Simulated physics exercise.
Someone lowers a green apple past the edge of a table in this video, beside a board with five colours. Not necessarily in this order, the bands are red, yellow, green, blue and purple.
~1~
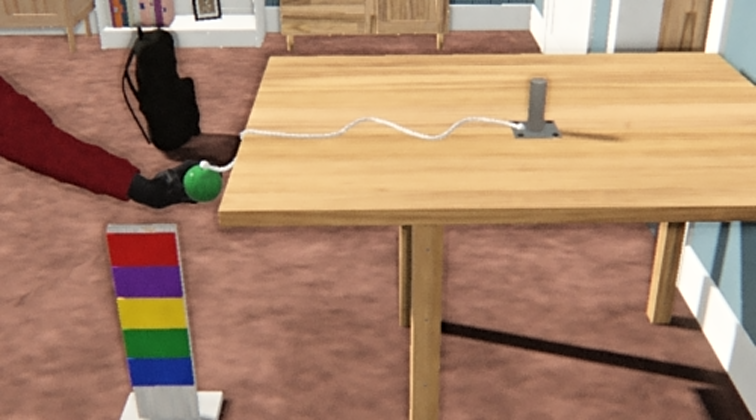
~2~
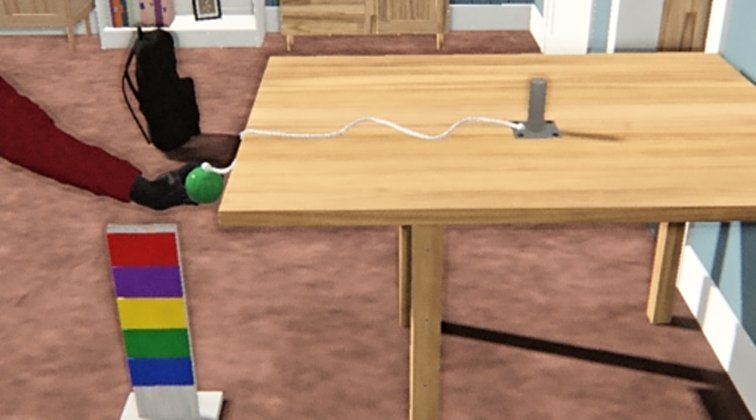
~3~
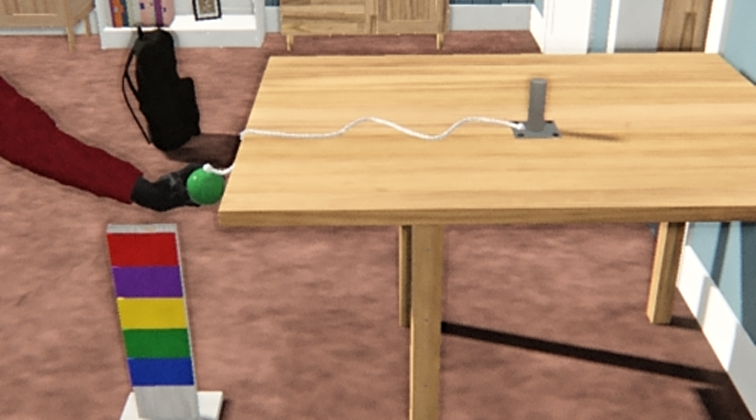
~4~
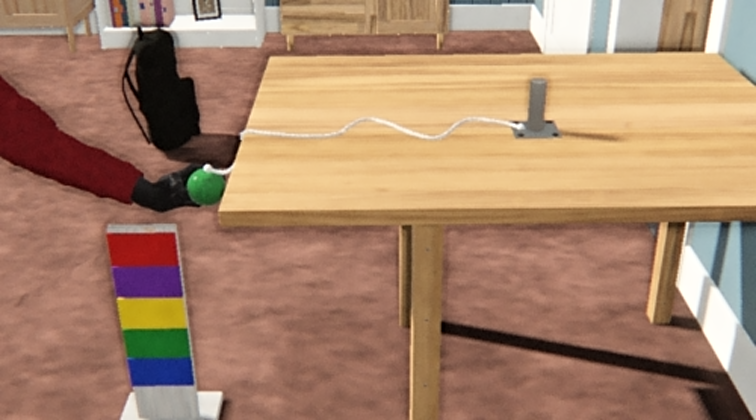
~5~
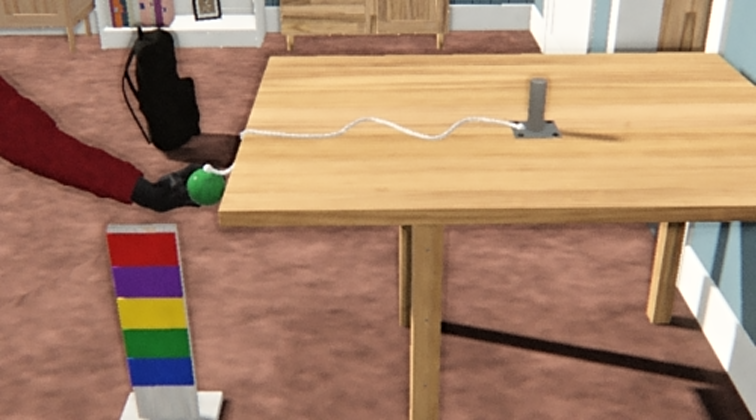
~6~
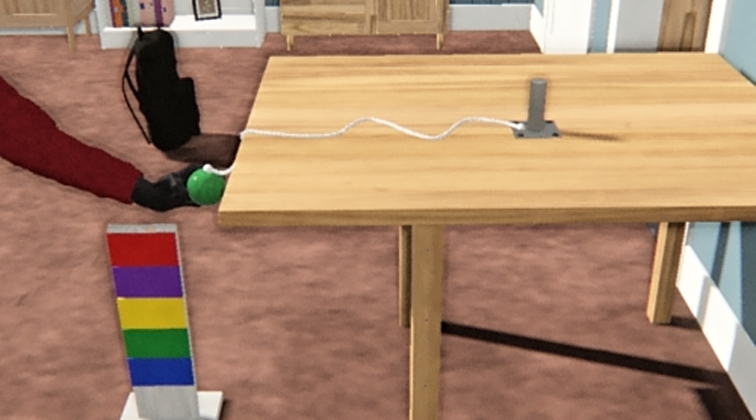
Beside a board with five colours, a gloved hand holds a green ball almost still.
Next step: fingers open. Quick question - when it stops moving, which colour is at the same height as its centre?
I would say purple.
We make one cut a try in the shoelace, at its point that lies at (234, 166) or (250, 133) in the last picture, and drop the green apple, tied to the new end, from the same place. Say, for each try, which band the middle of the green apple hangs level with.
In order, the results are red and higher than all five.
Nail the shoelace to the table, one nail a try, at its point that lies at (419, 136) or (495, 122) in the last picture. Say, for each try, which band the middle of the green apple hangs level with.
Taking them in turn: Red; purple.
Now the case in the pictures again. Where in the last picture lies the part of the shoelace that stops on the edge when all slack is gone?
That spot lies near (320, 136).
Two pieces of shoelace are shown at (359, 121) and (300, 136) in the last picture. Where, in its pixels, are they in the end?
Point one to (303, 130), point two to (245, 152).
Soon after, apple near (272, 271); level with purple.
After that, apple near (244, 279); level with purple.
In the end, apple near (250, 280); level with purple. Its middle rests at the purple band.
